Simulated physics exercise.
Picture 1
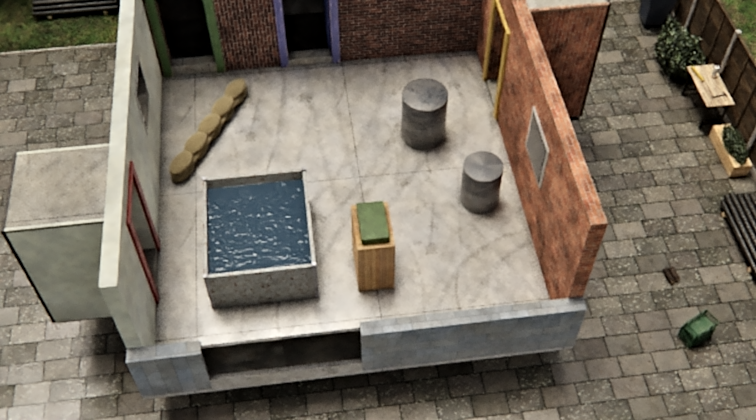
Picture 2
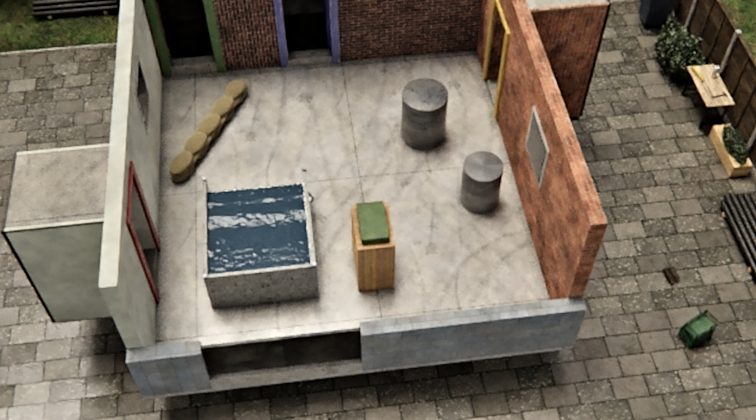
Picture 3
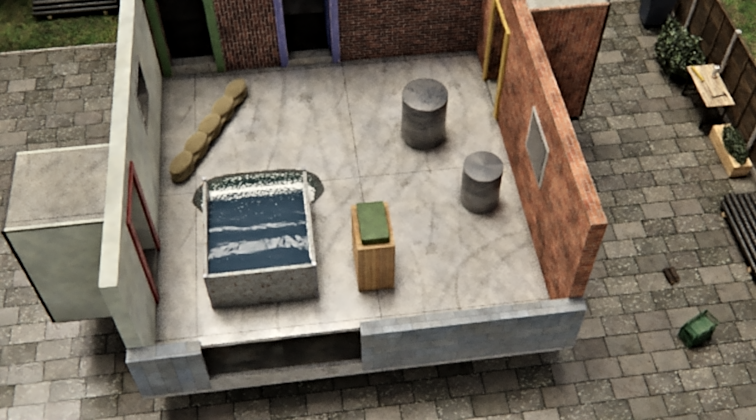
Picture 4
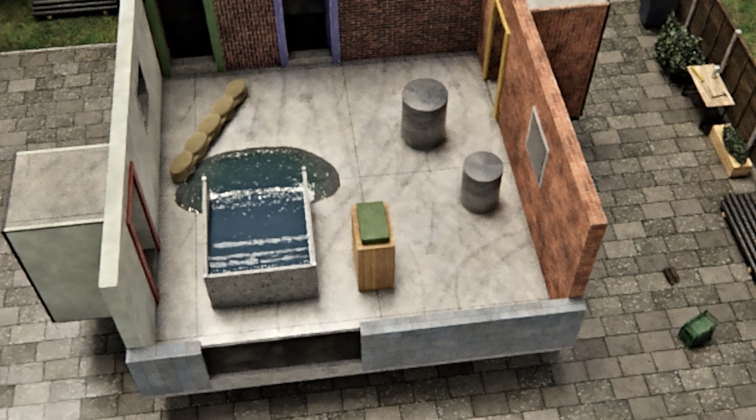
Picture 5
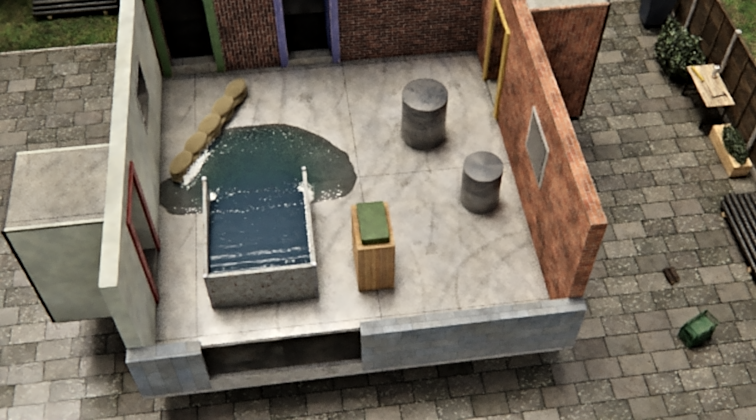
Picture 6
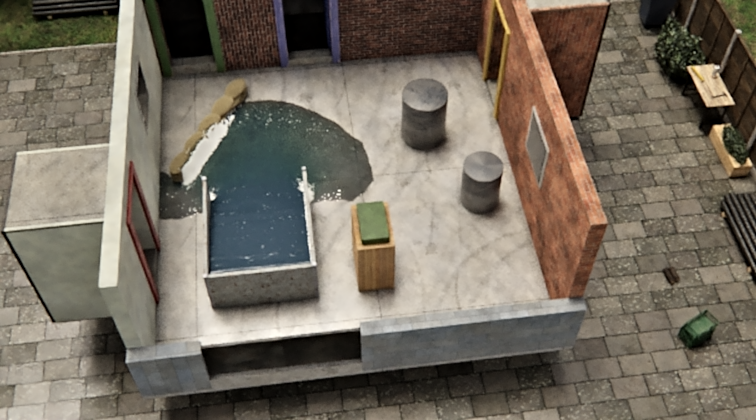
In a walled courtyard with two grey cylinders and a wooden block, water burst from the far side of a square tank and spread across the pale floor in a widening dark pool, reaching the sandbags.
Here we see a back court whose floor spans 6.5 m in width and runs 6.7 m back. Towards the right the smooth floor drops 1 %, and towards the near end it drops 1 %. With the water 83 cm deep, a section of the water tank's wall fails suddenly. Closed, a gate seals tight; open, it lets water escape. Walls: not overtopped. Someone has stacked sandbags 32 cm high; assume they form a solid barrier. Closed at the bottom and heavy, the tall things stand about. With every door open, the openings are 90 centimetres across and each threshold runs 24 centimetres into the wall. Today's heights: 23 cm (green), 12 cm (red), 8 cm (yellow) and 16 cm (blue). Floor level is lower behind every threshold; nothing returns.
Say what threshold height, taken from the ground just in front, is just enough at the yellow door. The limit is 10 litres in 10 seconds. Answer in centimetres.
I would put it at 22 cm.
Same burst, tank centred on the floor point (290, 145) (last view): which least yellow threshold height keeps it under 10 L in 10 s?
Then it needs to be around 20 cm high.
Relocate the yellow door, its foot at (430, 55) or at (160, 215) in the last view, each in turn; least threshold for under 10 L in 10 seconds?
About 16 and 9.0 cm.
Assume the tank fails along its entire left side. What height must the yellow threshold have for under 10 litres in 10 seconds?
In that case you'd want it roughly 8.5 cm high.
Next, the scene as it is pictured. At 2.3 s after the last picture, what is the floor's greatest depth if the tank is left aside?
I'd estimate roughly 49 cm.
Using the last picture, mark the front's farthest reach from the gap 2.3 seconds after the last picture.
In the last picture, around (477, 51).
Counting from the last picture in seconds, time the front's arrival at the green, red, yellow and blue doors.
Green = 0.9 s, red = 1.6 s, yellow = 2.2 s, blue = 0.4 s.
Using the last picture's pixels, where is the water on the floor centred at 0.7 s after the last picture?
The water's centre is at about (266, 185).
Then, 0.7 s after the last picture water covers 30 % of the floor, deepest (48 cm) near (278, 67); it has not reached the yellow door.
Then, 2.3 s after the last picture water covers 50 % of the floor, deepest (49 cm) near (477, 51); 11 cm at the yellow door, 0 litres in over its 8 cm threshold.
Then, 9.3 s after the last picture water covers 95 % of the floor, deepest (14 cm) near (471, 337); 9 cm at the yellow door, 209 litres in over its 8 cm threshold.
At the yellow door as built, the water peaked near 21 cm, 2.9 s after the last picture.
With a threshold of 20.5 cm, 18 litres would have come in within the 10 s; with 24 cm, 5 litres. So under 10 litres takes about 22 cm.
